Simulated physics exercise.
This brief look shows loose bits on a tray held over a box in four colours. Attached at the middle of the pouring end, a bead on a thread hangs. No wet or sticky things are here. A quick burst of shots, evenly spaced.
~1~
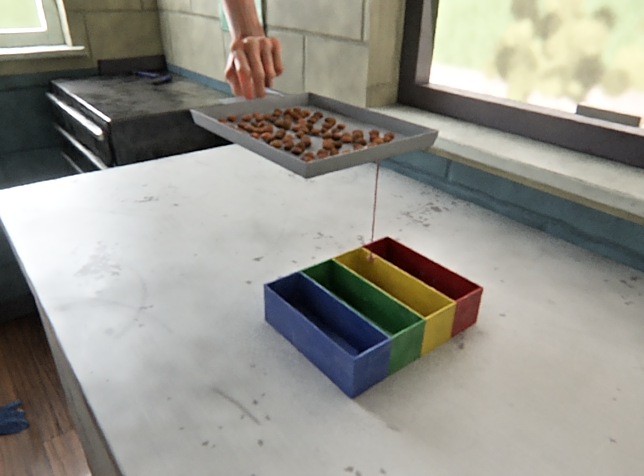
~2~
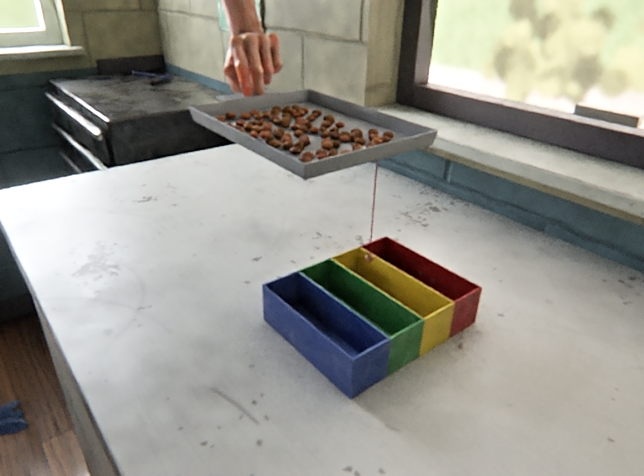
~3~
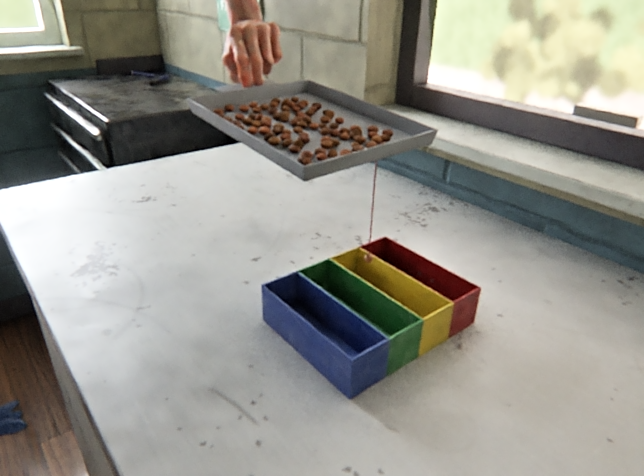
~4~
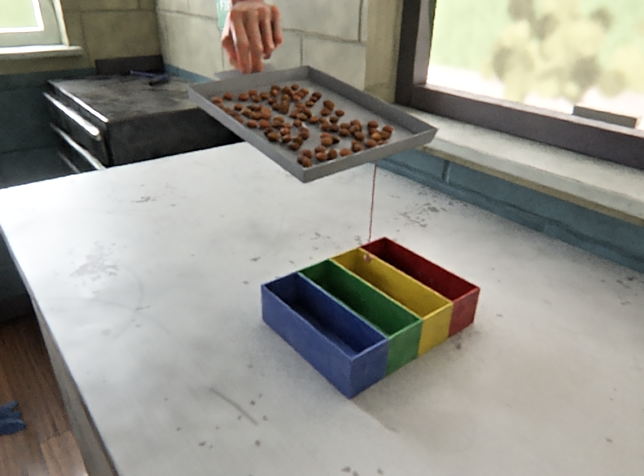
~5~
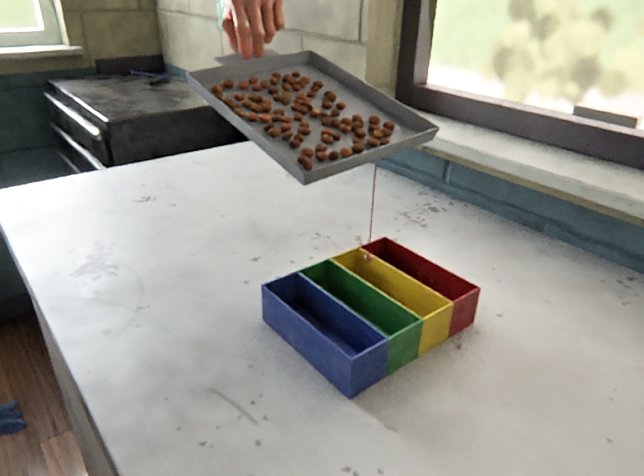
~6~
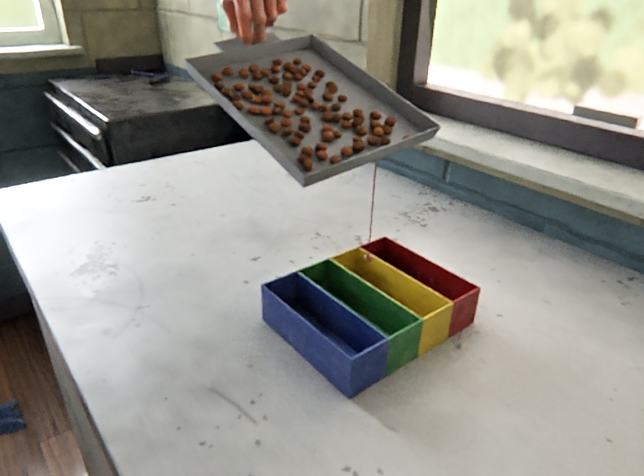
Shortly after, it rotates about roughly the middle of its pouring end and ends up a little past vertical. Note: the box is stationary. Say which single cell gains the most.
The one that gains the most is the blue cell.
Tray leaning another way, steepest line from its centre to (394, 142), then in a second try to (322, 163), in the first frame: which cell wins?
In order, it comes out as red and the cell in blue.
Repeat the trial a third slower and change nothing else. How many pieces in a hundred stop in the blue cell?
That comes out at roughly 40 per cent.
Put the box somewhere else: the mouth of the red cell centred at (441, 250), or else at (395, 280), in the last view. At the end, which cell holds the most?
The blue cell; green.
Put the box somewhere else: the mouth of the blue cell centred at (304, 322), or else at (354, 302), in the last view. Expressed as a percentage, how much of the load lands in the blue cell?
It comes to roughly 20 per cent in one try and roughly 40 per cent in the next.
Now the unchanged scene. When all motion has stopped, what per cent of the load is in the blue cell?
I'd put it at some 60 per cent.
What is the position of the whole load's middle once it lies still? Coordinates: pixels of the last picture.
Around (340, 341).
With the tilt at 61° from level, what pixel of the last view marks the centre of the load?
In the last view the centre sits at roughly (335, 147).
Soon after the last picture, tray tipped steeply; all on the tray.
A little later, tray tipped right over; about a third on the tray; about a third in the blue cell; a small part in the green cell; a stray few in the yellow cell; about a quarter falling or outside the box.
Later still, tray tipped past a quarter turn; about half in the blue cell; about a third in the green cell; a small part in the yellow cell; a stray few falling or outside the box.
At rest, tray tipped past a quarter turn; about half in the blue cell; about a third in the green cell; a small part in the yellow cell; none in the red cell; a stray few outside the box.
